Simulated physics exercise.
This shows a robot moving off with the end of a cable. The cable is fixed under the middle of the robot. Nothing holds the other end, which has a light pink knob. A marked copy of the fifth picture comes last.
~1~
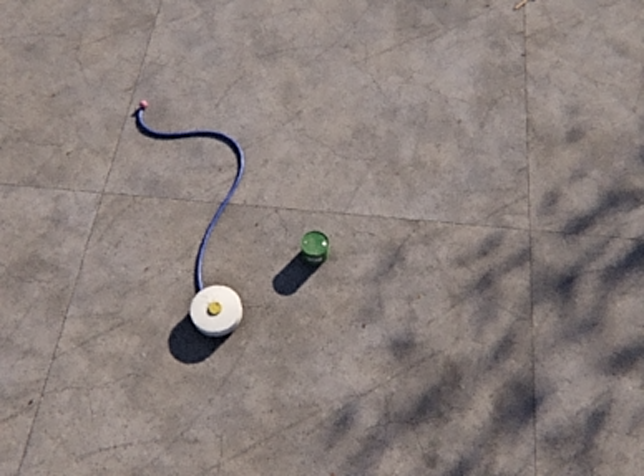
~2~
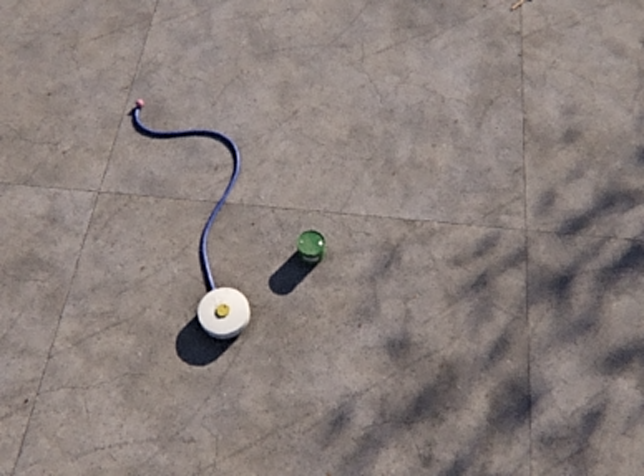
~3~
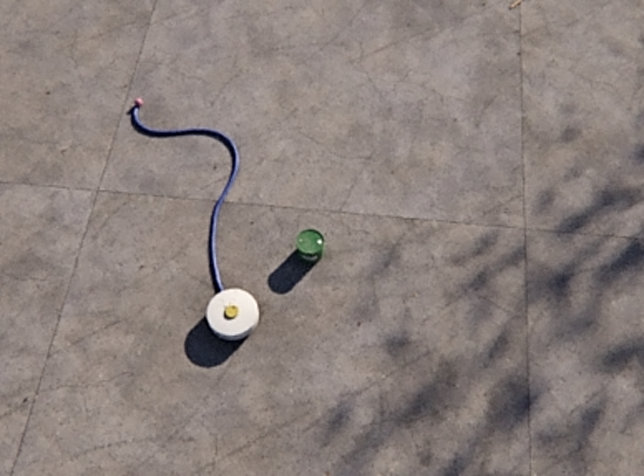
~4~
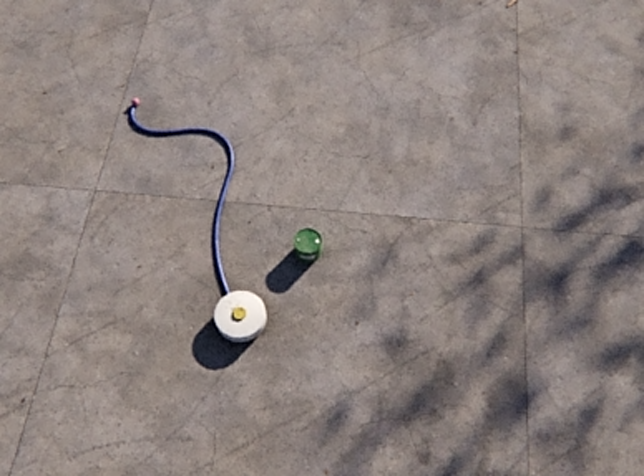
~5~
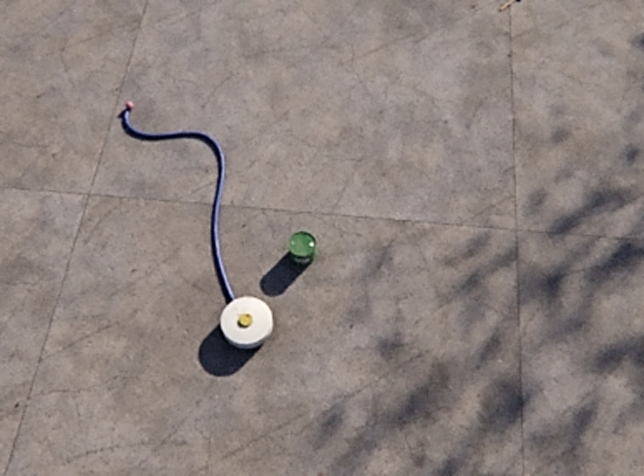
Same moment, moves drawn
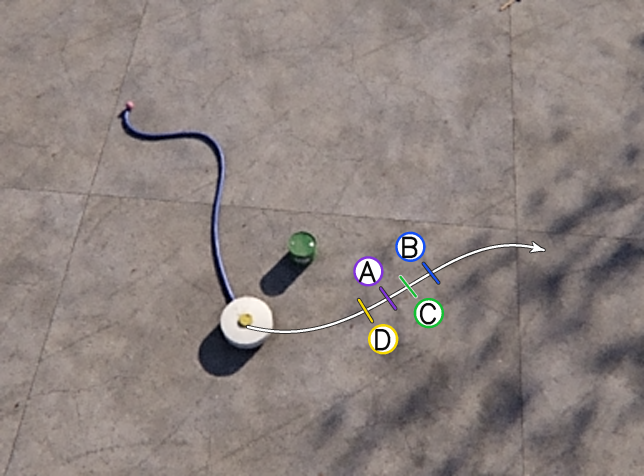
In this clip, a round white robot with a yellow centre moves a short way right and slightly down on grey paving, pulling one end of a blue cable, while the pink-knobbed end and a green pot stay put.
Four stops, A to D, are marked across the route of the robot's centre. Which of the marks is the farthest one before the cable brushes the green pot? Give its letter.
Mark D.
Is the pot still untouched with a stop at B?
For that mark, no.
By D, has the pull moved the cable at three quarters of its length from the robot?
Yes.
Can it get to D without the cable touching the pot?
For that mark, yes.
On the marked copy, A at (388, 298); B at (431, 273); C at (408, 287); D at (365, 311); the route from (248, 327) via (402, 291) to (544, 250).
With D. Early on, robot (291, 328), middle of the cable (218, 190), free end (129, 106).
Further on, robot (332, 321), middle of the cable (220, 202), free end (129, 106).
At the end, robot (366, 307), middle of the cable (227, 210), free end (128, 110); nothing has been touched.
As for the rest, A brings the cable against the pot; B brings the cable against the pot; C brings the cable against the pot.
